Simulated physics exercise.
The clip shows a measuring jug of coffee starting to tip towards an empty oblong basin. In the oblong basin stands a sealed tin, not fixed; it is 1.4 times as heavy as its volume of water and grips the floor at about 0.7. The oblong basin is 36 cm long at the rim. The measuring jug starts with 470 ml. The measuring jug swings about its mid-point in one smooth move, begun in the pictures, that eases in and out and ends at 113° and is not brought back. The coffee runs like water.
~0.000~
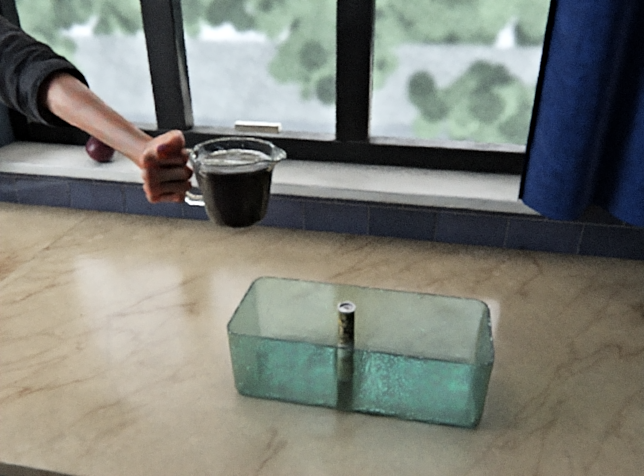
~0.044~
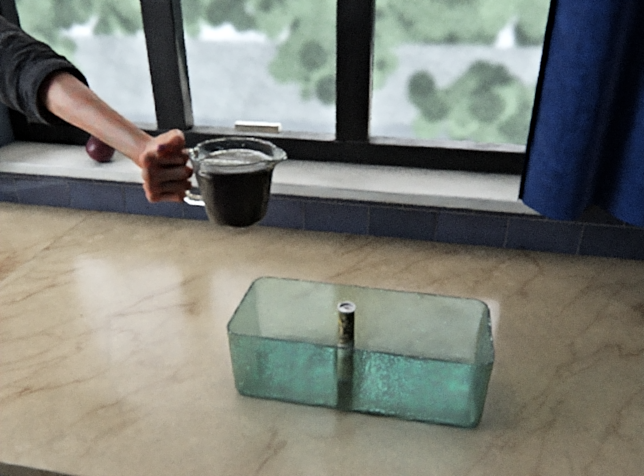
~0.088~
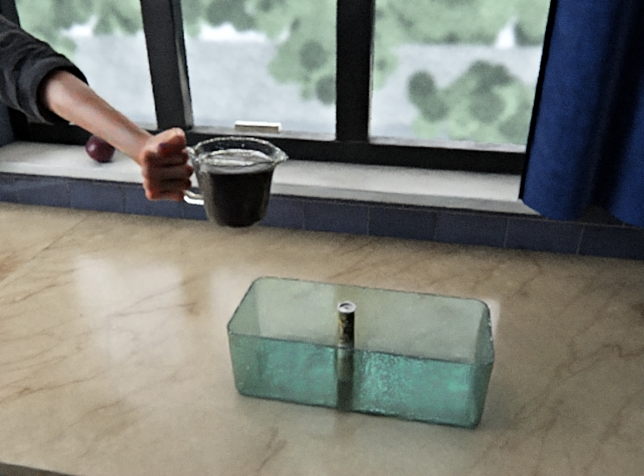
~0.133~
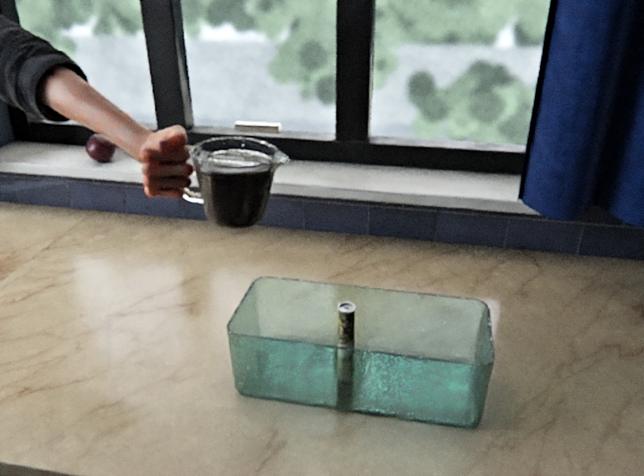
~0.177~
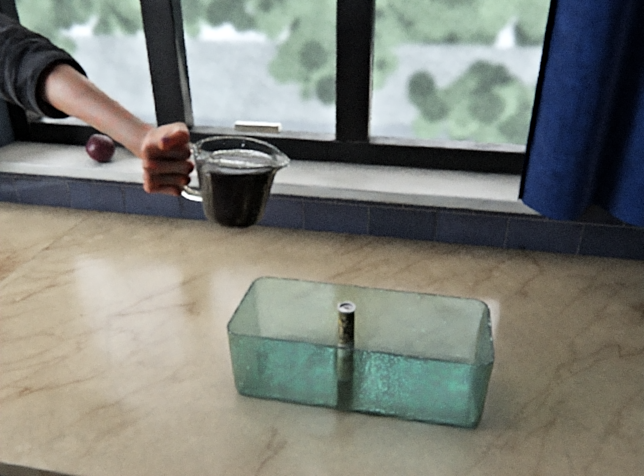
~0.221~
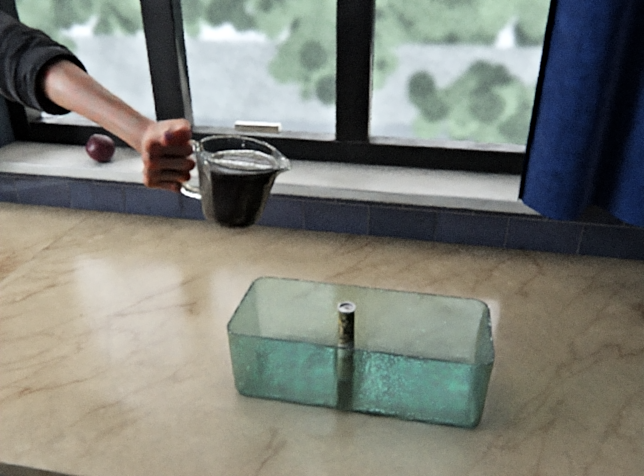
A hand held a glass jug of dark coffee above a counter by a window and slowly tilted it slightly to the right, while a greenish clear basin with a small tin inside stayed still.
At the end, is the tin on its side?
The tin goes over.
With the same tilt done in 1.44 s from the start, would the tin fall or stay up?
Then it goes over.
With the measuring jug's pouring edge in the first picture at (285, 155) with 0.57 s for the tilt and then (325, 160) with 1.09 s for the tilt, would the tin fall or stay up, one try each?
First it goes over; then it keeps standing.
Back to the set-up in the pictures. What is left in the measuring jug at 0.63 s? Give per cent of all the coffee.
Near 62 in a hundred.
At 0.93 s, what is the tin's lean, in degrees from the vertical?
Near 25° from upright.
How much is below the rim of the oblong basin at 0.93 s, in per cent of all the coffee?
Some 76 per cent.
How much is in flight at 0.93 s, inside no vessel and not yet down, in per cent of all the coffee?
About 16 per cent.
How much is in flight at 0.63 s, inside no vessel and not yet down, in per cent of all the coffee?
Some 28 per cent.
Then, 0.63 s in, the tilt is 71° and 62 per cent is still to pour; the tin stands where it began.
Then, 0.93 s in, the tilt is 107° and 6 per cent is still to pour; the tin leans 26°.
Then, 1.25 s in, the tilt is 113° and 0 per cent is still to pour; the tin lies on its side.
Then, 1.59 s in, the tilt is 113° and 0 per cent is still to pour; the tin lies on its side.
Finally, the tin lies on its side.
